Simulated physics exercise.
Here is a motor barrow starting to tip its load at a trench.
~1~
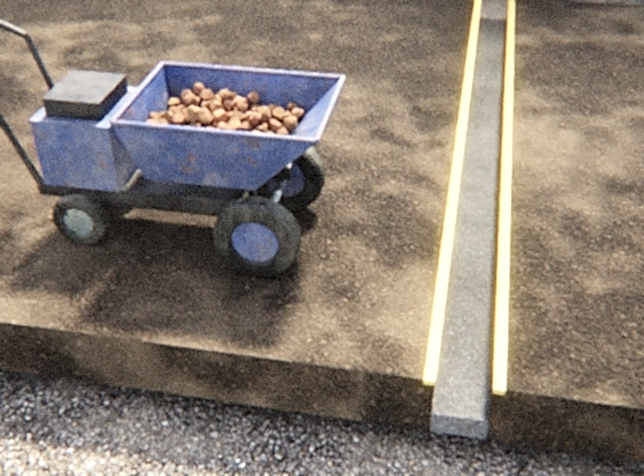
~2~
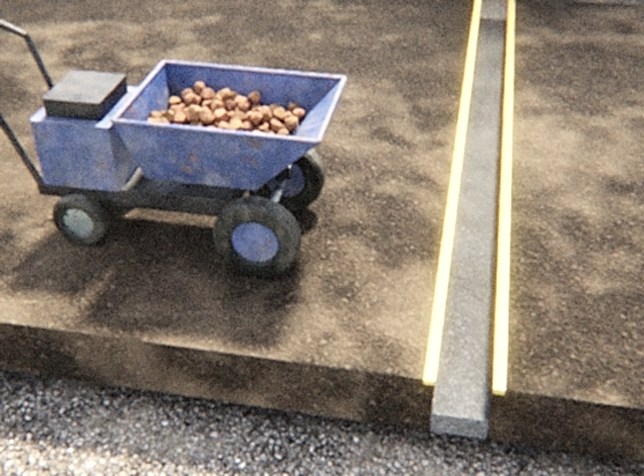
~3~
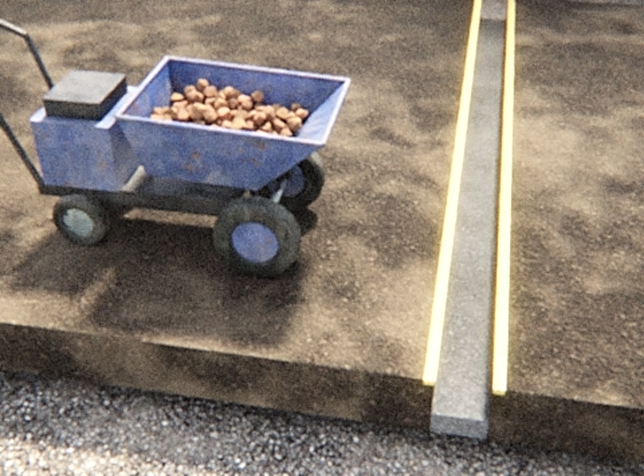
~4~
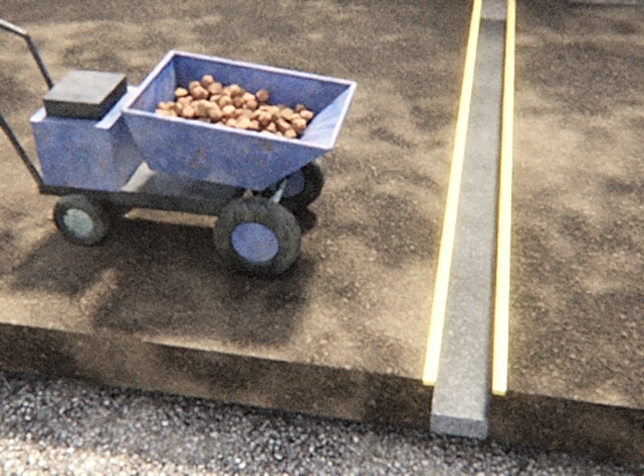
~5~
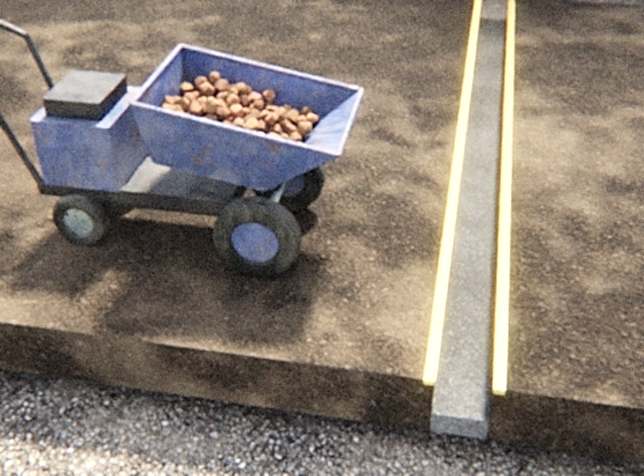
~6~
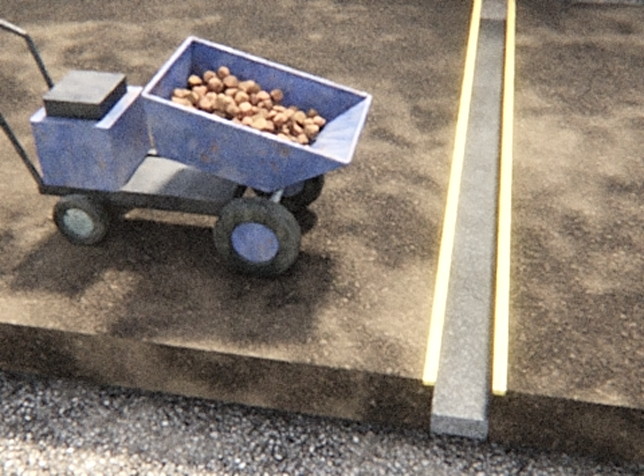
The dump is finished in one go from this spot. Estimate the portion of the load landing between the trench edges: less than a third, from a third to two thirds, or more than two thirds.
Pretty sure the trench share falls in the middle band, so one to two thirds.
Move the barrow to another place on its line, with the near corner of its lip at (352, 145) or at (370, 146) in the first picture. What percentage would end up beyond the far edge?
Try 1: 0 %. Try 2: 10 %.
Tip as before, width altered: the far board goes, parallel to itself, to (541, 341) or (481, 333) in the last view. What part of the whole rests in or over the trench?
Lab note: Case 1 near 50 percent, case 2 near 40 percent.
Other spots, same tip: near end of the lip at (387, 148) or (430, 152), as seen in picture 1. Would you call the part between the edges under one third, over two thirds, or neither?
Spot 1: Beyond two thirds. Spot 2: Below one third.
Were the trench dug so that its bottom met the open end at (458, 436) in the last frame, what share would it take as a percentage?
The share comes to around 50 percent.
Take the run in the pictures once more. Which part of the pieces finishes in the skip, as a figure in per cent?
Some 20 in a hundred.
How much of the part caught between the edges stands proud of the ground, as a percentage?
Estimate: Close to 0 in a hundred.
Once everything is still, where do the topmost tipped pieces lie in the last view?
Roughly at (424, 249).
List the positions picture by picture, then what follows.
Lip of the skip near (316, 141), level; top of the load near (206, 121), clay clods; first edge of the trench near (436, 328); far edge near (501, 336), the trench under half as wide as the skip, and about as deep as wide, in the first frame.
Lip of the skip near (318, 142), level; top of the load near (207, 121), in the second frame.
Lip of the skip near (322, 145), tipped barely; top of the load near (195, 117), in the third frame.
Lip of the skip near (329, 149), tipped a little; top of the load near (214, 110), in the fourth frame.
Lip of the skip near (338, 156), tipped a little; top of the load near (207, 111), in the fifth frame.
Lip of the skip near (347, 164), tipped clearly; top of the load near (202, 103); first edge of the trench near (436, 328); far edge near (501, 336), in the sixth frame.
Shortly afterwards, skip tipped steeply; the whole lot in the skip.
Next, skip tipped steeply; the bulk in the skip; near a quarter short of the trench; only a few in or heaped over the trench; only a few falling.
Some moments later, skip tipped right over; near a quarter in the skip; near a third short of the trench; near half in or heaped over the trench; only a few beyond it.
In the end, skip tipped right over; near a quarter in the skip; near a quarter short of the trench; near half in or heaped over the trench; only a few beyond it.
